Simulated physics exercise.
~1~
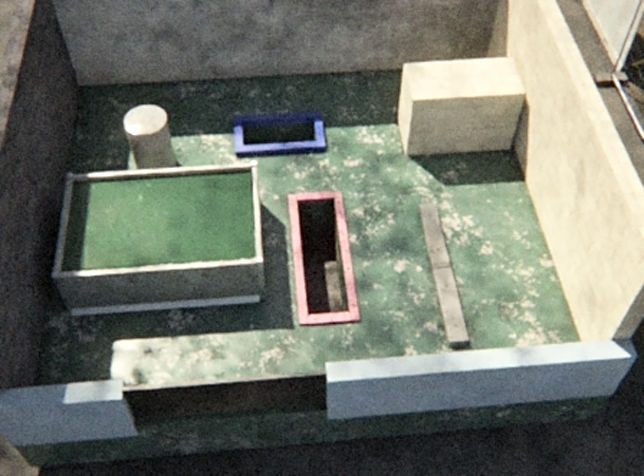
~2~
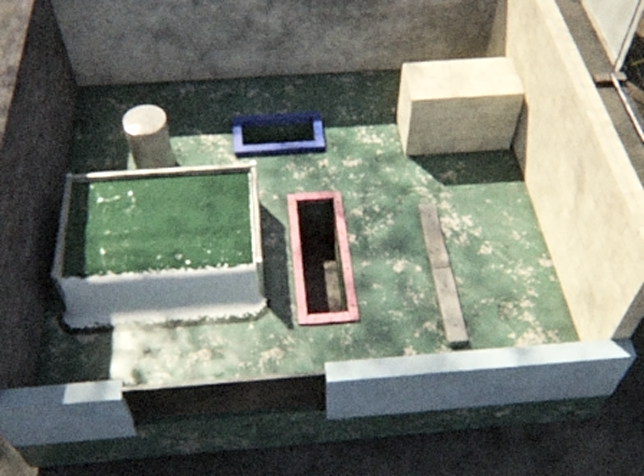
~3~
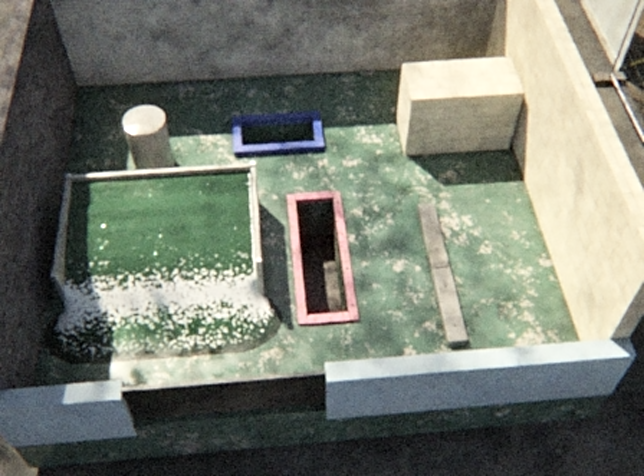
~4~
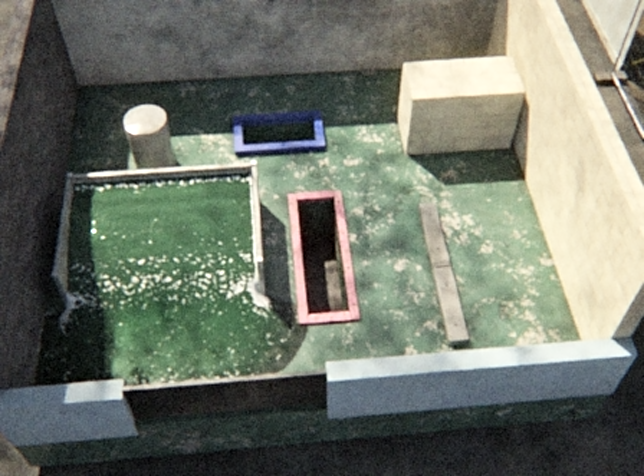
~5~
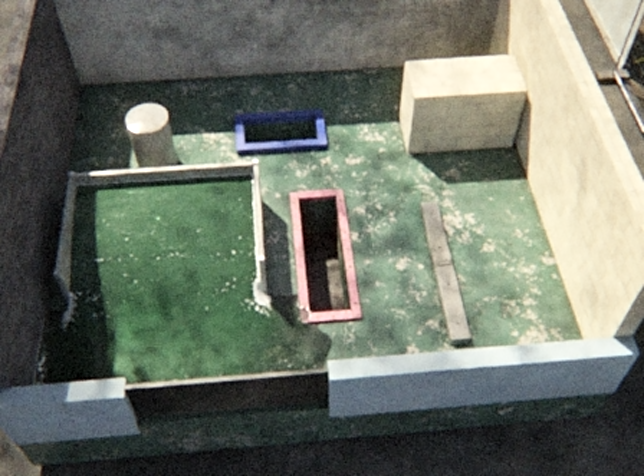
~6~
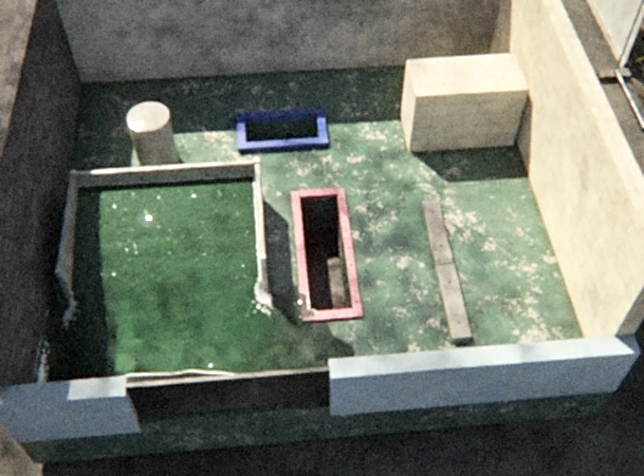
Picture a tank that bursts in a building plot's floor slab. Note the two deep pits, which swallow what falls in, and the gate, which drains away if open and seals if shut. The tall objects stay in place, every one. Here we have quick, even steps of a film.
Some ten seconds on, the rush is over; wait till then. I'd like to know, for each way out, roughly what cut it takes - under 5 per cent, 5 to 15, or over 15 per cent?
As I see it, the gate claims a light share - short of five per cent. The blue pit claims a light share - short of five per cent. The pink pit claims an in-between share - five to fifteen per cent.
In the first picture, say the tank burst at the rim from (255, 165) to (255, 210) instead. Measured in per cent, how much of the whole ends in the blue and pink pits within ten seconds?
Lab note - share by pit: Blue 0 %, pink 60 %.
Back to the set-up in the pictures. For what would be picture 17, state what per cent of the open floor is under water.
My estimate is near 35 per cent.
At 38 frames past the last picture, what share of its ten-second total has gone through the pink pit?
Approximately 70 per cent.
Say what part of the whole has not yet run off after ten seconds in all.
That works out to about 92 percent.
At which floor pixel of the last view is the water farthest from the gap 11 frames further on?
The front should reach about (592, 367).
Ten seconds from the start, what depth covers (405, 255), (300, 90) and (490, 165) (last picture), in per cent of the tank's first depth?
Roughly 6 per cent, 10 per cent and 16 per cent.
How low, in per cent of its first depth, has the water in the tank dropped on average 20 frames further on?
My reading: Near 30 %.
A moment on, water covers 20 % of the floor; the gate 0 %, the blue pit 0 %, the pink pit 0 %.
Next, water covers 35 % of the floor; the gate 0 %, the blue pit 0 %, the pink pit 0 %.
Then, water covers 60 % of the floor; the gate 0 %, the blue pit 0 %, the pink pit 4 %.
Later, water covers 80 % of the floor; the gate 0 %, the blue pit 0 %, the pink pit 5 %.
In the end, water covers 95 % of the floor; the gate 0 %, the blue pit 0 %, the pink pit 8 %.
